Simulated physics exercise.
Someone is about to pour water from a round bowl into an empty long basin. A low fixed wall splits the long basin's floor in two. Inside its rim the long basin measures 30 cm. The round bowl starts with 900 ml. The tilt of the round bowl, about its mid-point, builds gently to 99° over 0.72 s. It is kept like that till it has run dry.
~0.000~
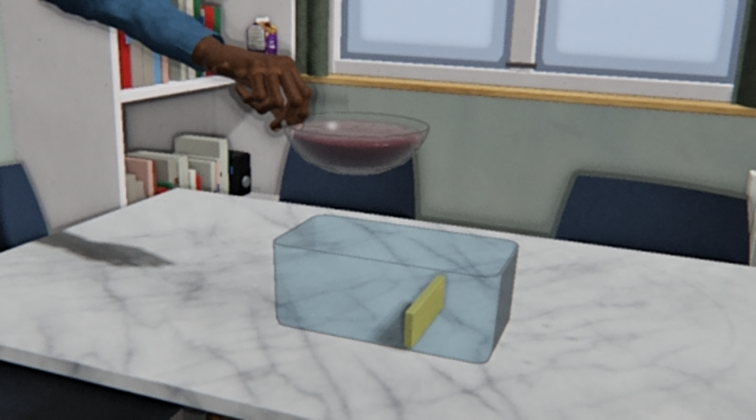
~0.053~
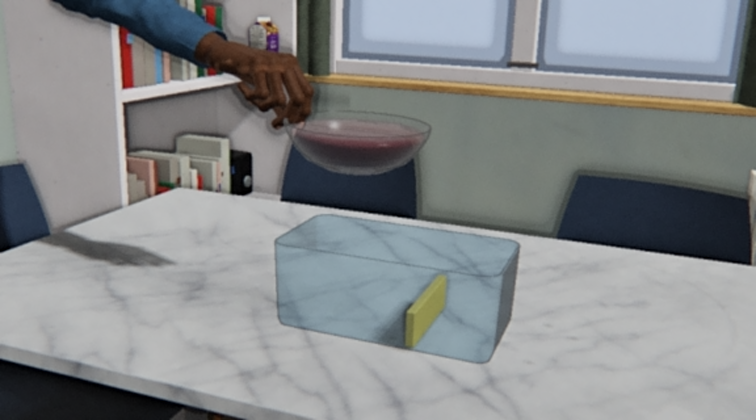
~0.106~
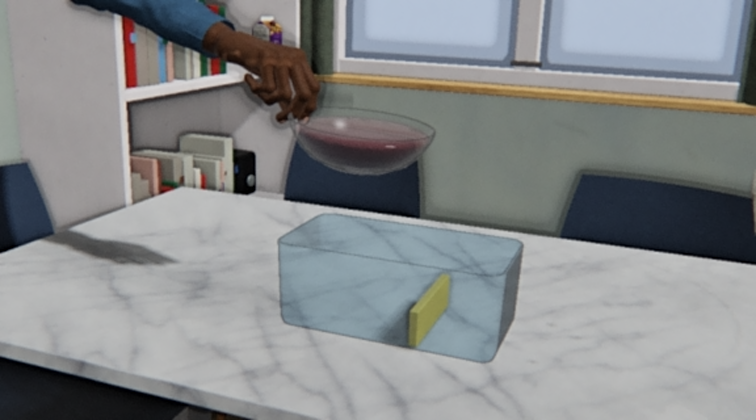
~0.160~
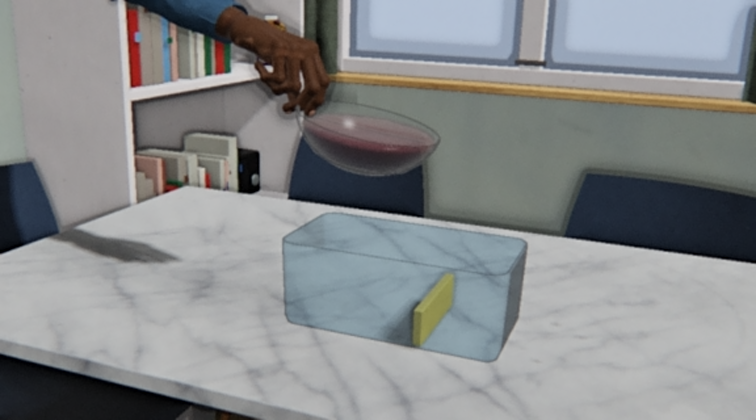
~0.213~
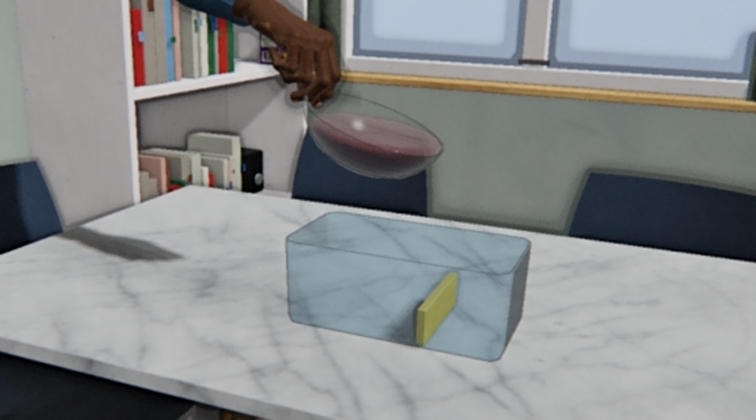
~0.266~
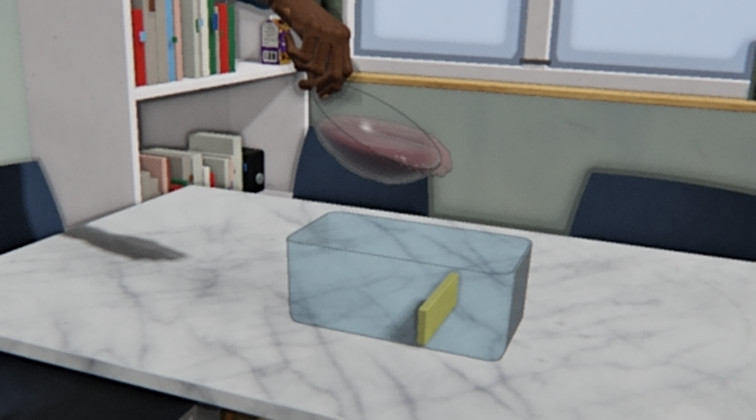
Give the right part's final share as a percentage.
About 65 per cent.
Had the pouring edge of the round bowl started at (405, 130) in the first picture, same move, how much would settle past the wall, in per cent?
In that case some 45 per cent.
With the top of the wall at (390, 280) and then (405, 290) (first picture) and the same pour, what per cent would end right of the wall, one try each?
First 80, then 65 per cent.
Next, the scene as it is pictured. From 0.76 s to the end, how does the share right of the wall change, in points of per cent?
The share moves up, by some 16 per cent.
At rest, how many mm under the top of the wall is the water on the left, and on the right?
Left about 40 mm, right about 8 mm.
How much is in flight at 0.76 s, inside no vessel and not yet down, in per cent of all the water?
About 30 per cent.
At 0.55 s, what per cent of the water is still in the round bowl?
About 2 per cent.
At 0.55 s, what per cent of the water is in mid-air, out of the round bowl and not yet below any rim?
About 20 per cent.
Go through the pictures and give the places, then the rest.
In the first frame, it leans 0°; its right rim is at (426, 132); the water meets the walls at (296, 125) and (423, 136); the long basin's rim runs from (295, 229) to (509, 261); the wall's top is at (426, 294).
In the second frame, it leans 1°; its right rim is at (428, 133); the water meets the walls at (298, 123) and (425, 137).
In the third frame, it leans 5°; its right rim is at (432, 138); the water meets the walls at (303, 120) and (429, 140).
In the fourth frame, it leans 12°; its right rim is at (436, 145); the water meets the walls at (310, 116) and (435, 143).
In the fifth frame, it leans 20°; its right rim is at (439, 156); the water meets the walls at (318, 114) and (436, 148); 3 per cent is over the edge.
In the sixth frame, it leans 30°; its right rim is at (437, 168); the water meets the walls at (325, 117) and (417, 147); 12 per cent is over the edge.
Then, 0.55 s in, the tilt is 86° and 2 per cent is still to pour, 5 is left of the wall and 71 right of it.
Then, 0.76 s in, the tilt is 99° and 0 per cent is still to pour, 18 is left of the wall and 49 right of it.
Then, 0.98 s in, the tilt is 99° and 0 per cent is still to pour, 23 is left of the wall and 67 right of it.
Then, 1.22 s in, the tilt is 99° and 0 per cent is still to pour, 25 is left of the wall and 65 right of it.
Finally, 25 per cent lies left of the wall, 65 right of it and 9 outside.
